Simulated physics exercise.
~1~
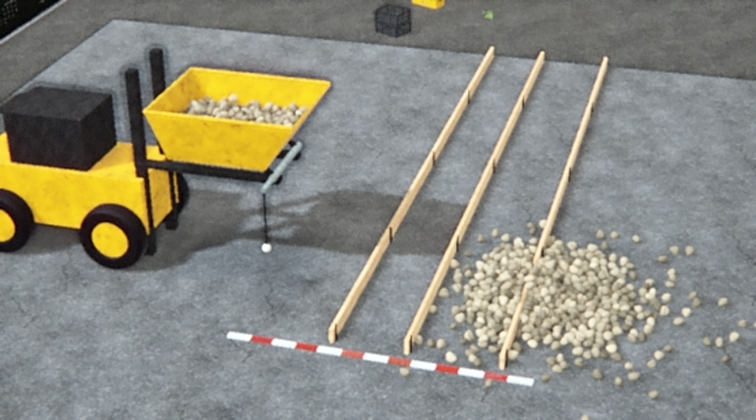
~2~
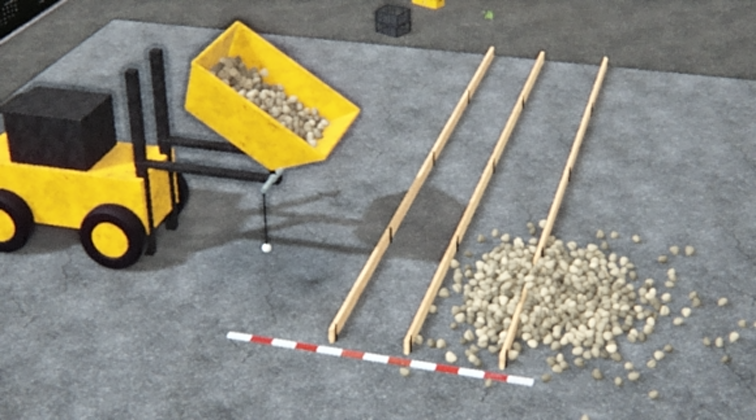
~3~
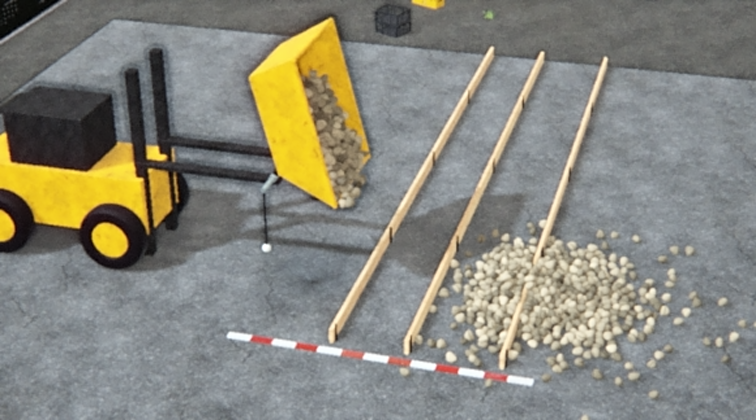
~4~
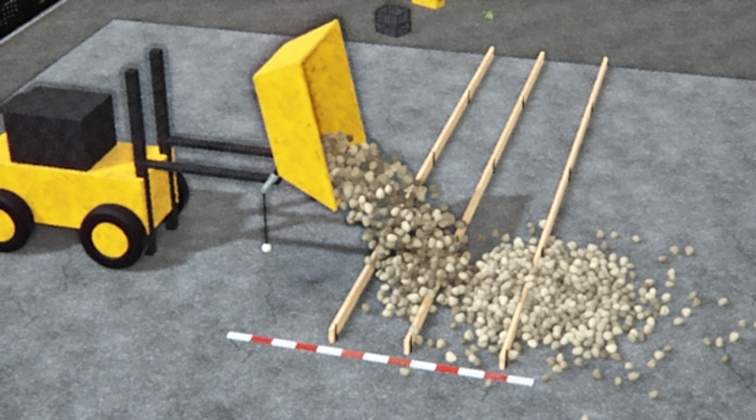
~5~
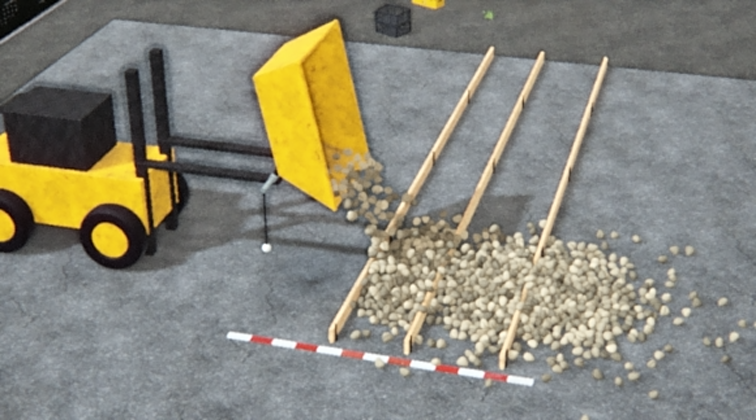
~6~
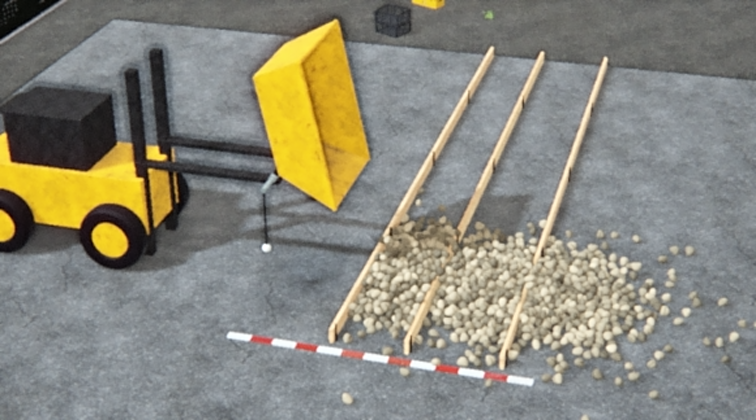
Yellow skip on a forklift-like vehicle tipping right, pouring its stones across wooden planks beside an earlier pile, and staying tilted, empty.
